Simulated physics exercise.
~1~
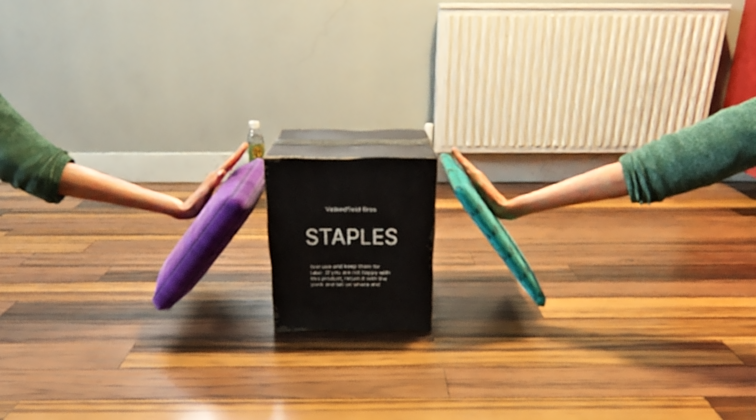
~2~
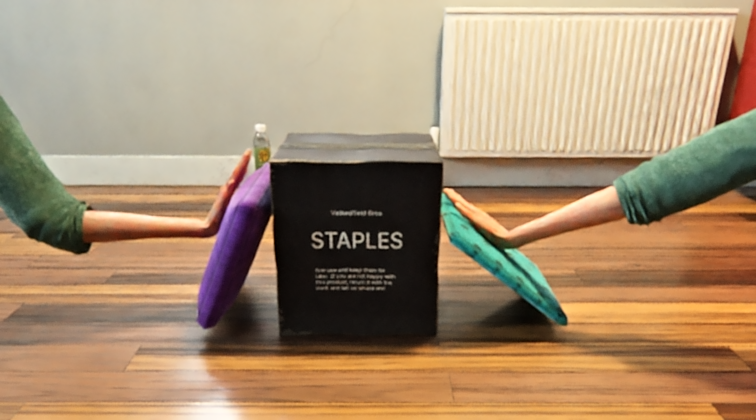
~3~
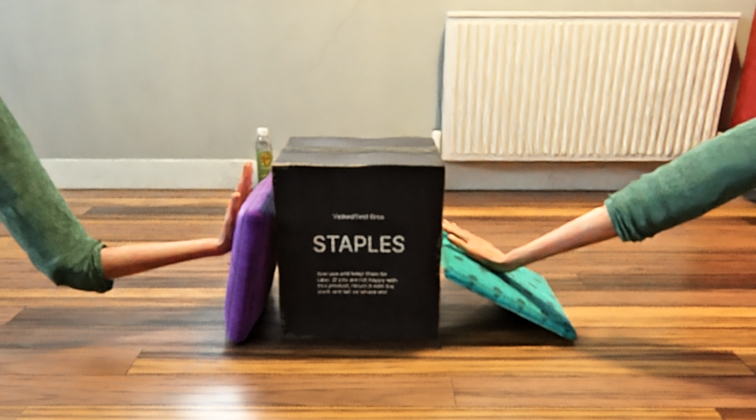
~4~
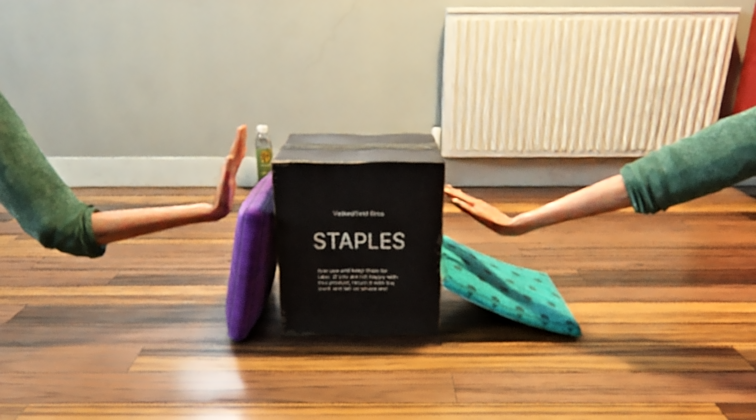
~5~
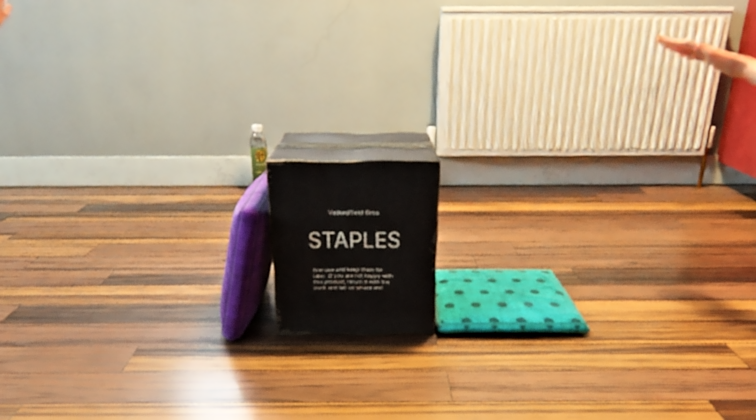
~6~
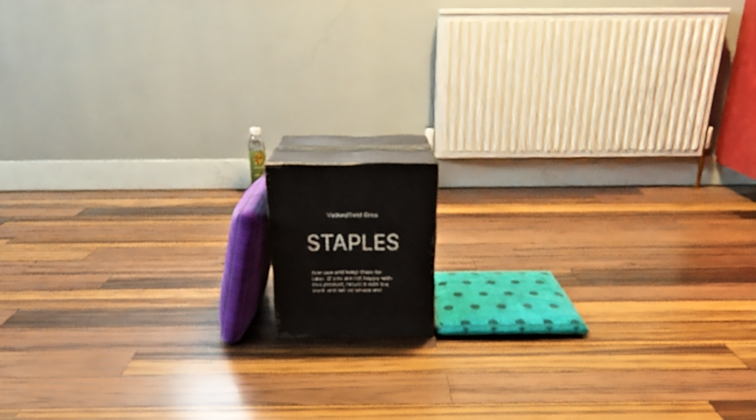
On a glossy wooden floor in front of a white radiator, a black box labelled Staples stands between a purple cushion and a turquoise seat pad. Two green-sleeved arms reach in from either side, each hand holding one of them tilted against the box. The hands bring the cushion more upright on the left, while the pad's top edge slides lower on the right. Both hands then let go and draw away. The purple cushion stays propped against the box, but the turquoise pad slips down and ends lying flat on the floor.
